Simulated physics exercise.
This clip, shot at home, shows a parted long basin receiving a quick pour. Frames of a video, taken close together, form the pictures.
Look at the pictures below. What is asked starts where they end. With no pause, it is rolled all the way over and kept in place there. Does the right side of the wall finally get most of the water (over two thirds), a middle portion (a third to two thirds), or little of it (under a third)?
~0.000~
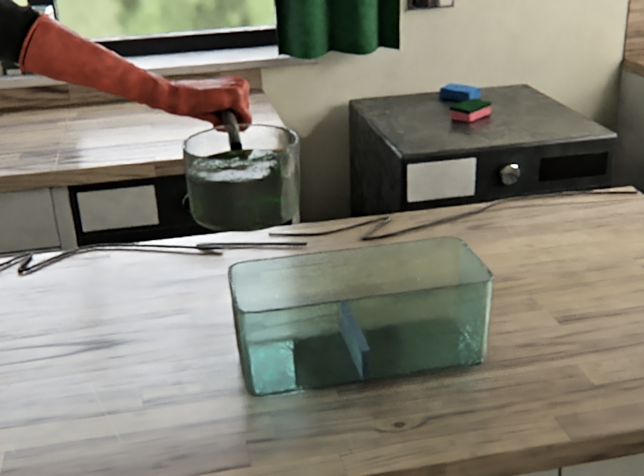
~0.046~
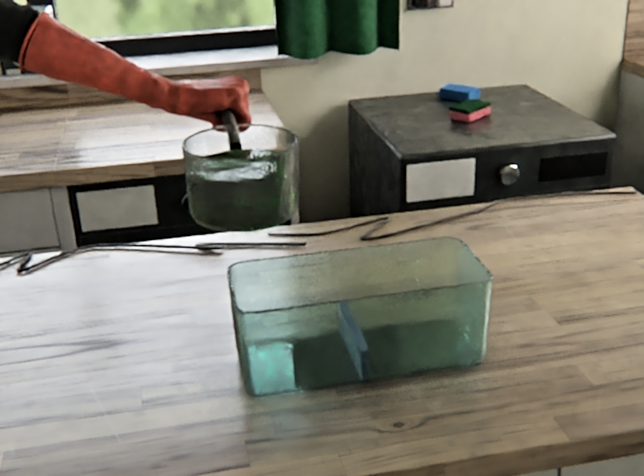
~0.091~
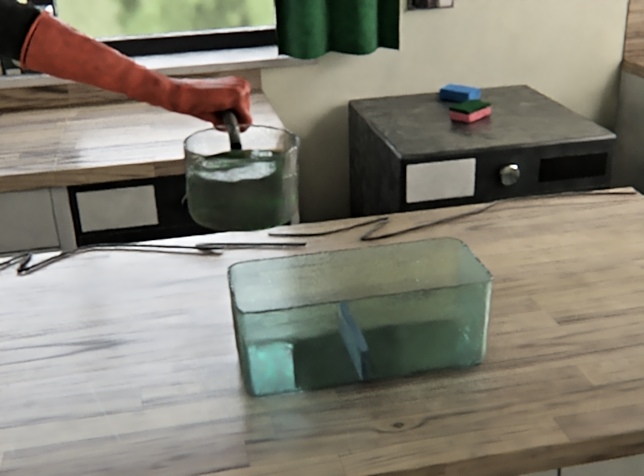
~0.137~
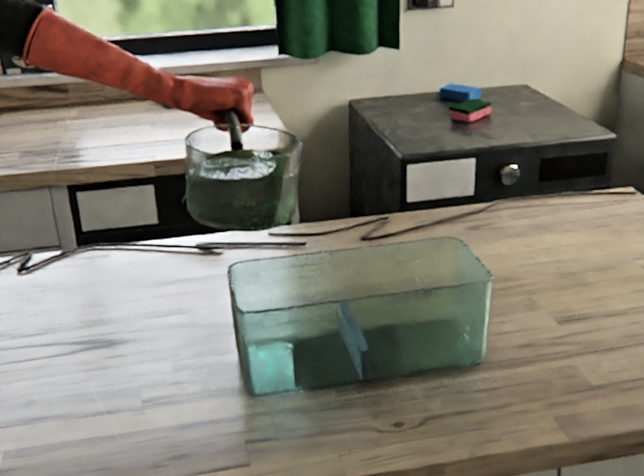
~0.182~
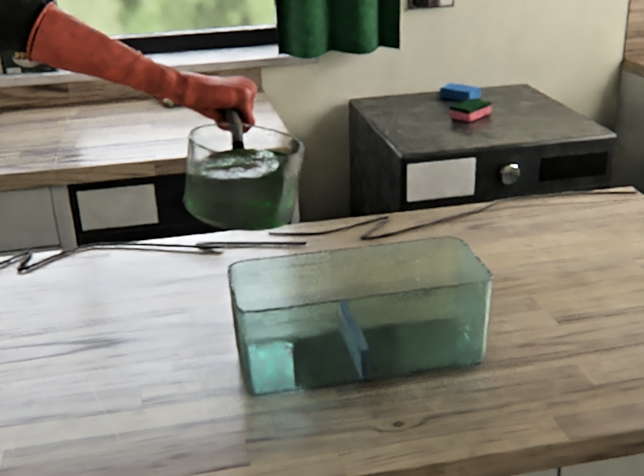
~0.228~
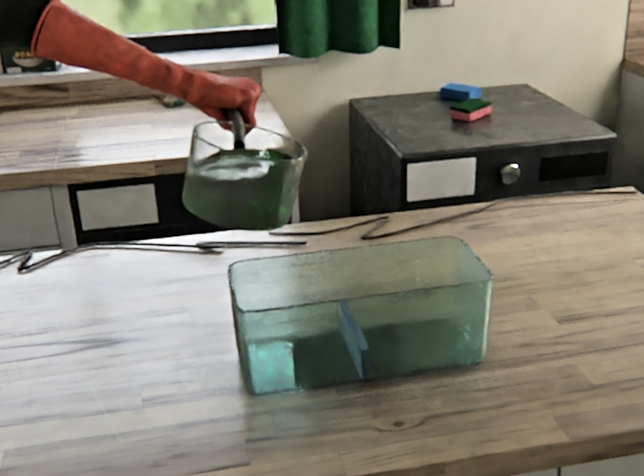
It gets a middle portion.
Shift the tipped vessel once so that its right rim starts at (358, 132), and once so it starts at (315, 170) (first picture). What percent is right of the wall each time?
Estimate, first then second: 95 per cent and 60 per cent.
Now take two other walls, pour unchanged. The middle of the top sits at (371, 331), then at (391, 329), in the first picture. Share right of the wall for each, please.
The first placement gives around 30 percent, the second 10 percent.
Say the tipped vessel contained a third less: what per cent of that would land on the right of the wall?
Around 25 percent, more or less.
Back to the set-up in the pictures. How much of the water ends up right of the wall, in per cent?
That works out to roughly 50 percent.
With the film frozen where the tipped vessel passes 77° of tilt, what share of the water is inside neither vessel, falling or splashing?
Roughly 30 in a hundred.
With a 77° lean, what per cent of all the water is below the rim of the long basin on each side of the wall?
You'd find 5 per cent on the left and 0 per cent on the right.
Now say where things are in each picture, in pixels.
Tilt 0°; pouring edge (297, 137); surface from (188, 170) to (295, 160); the long basin's rim runs from (233, 289) to (477, 258); the wall's top is at (354, 326), in the first picture.
Tilt 1°; pouring edge (297, 138); surface from (187, 170) to (294, 160), in the second picture.
Tilt 3°; pouring edge (298, 140); surface from (188, 170) to (294, 160), in the third picture.
Tilt 6°; pouring edge (300, 143); surface from (189, 169) to (295, 160), in the fourth picture.
Tilt 10°; pouring edge (302, 146); surface from (189, 168) to (296, 160), in the fifth picture.
Tilt 16°; pouring edge (305, 151); surface from (188, 169) to (298, 160), in the sixth picture.
After 0.59 s the tilt is 77° and 67 per cent is still to pour, 3 is left of the wall and 2 right of it.
After 0.85 s the tilt is 108° and 13 per cent is still to pour, 23 is left of the wall and 50 right of it.
After 1.13 s the tilt is 110° and 0 per cent is still to pour, 46 is left of the wall and 51 right of it.
After 1.43 s the tilt is 110° and 0 per cent is still to pour, 48 is left of the wall and 51 right of it.
In the end 48 per cent lies left of the wall, 51 right of it and 1 outside.
